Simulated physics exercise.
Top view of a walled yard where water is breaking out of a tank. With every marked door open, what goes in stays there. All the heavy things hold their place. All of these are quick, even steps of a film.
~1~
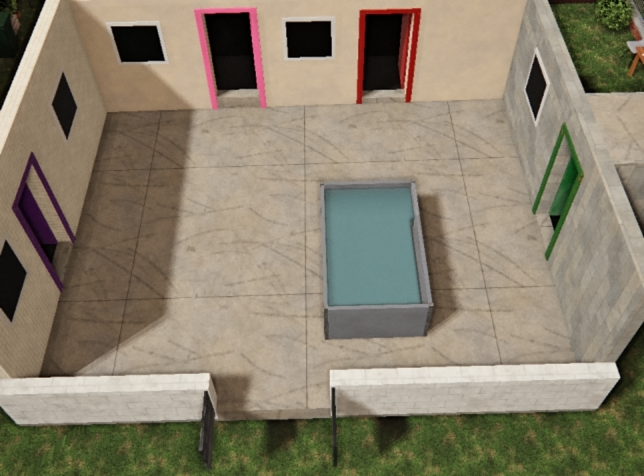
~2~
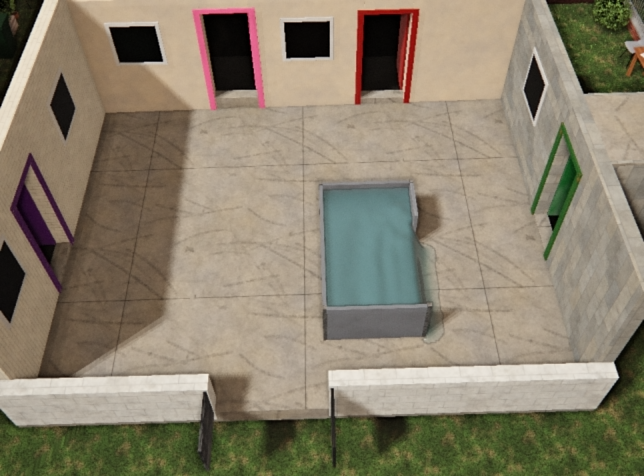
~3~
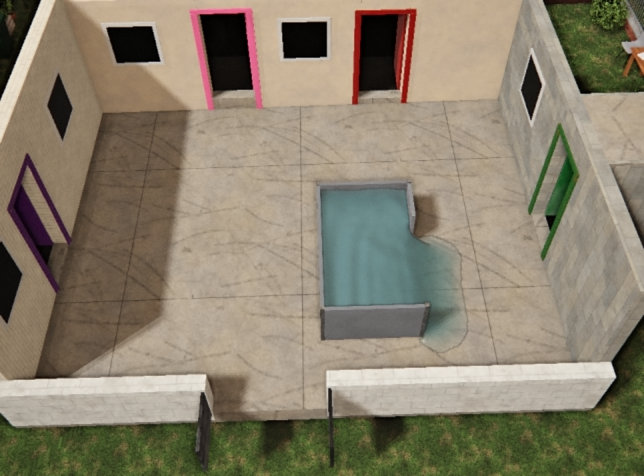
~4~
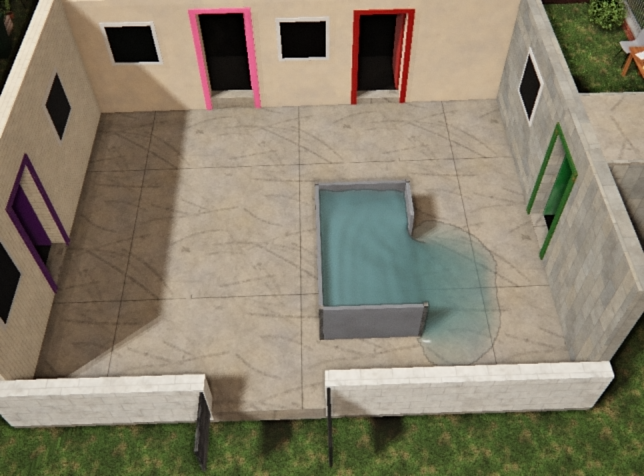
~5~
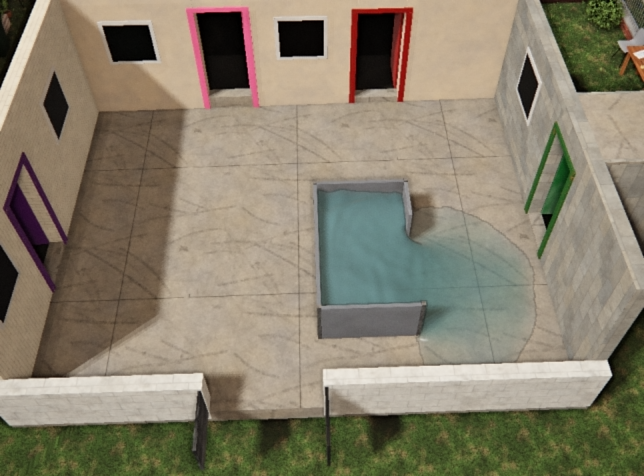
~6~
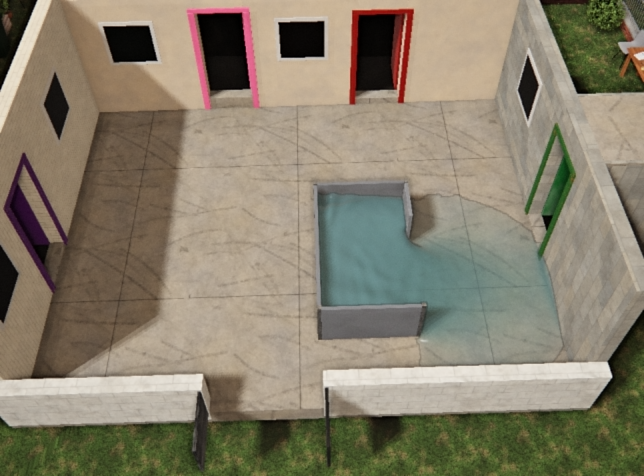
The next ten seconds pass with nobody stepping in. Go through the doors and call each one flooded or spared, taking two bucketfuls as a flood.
Pink door: Spared, red door: Spared, purple door: Spared, green door: Flooded.
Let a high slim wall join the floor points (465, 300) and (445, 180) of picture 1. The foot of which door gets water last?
Final one: The one in purple.
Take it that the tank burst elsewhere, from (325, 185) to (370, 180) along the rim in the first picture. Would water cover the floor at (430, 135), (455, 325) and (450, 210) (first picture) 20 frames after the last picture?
In turn: Inundated, then untouched, then untouched.
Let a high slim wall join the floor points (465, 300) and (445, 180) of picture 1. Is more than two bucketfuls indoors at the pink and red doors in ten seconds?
Pink door takes less, red door is over.
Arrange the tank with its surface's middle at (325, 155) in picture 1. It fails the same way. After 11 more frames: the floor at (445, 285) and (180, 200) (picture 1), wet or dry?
The first spot is inundated, the second left dry.
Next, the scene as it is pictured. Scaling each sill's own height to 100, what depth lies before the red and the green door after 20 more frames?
I reckon it's around 20 and then 340 per cent.
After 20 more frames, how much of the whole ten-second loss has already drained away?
I'd estimate some 55 per cent.
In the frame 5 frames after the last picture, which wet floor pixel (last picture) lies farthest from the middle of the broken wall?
I'd put it around (512, 161).
A moment on, water covers 15 % of the floor; the pink door not reached, the red door not reached, the purple door not reached, the green door over two buckets in.
Next, water covers 20 % of the floor; the pink door not reached, the red door not reached, the purple door not reached, the green door far over two buckets in.
Then, water covers 35 % of the floor; the pink door not reached, the red door not reached, the purple door not reached, the green door far over two buckets in.
Later, water covers 65 % of the floor; the pink door wet at the sill, nothing in, the red door wet at the sill, nothing in, the purple door wet at the sill, nothing in, the green door far over two buckets in.
In the end, water covers 95 % of the floor; the pink door wet at the sill, nothing in, the red door wet at the sill, nothing in, the purple door wet at the sill, nothing in, the green door far over two buckets in.
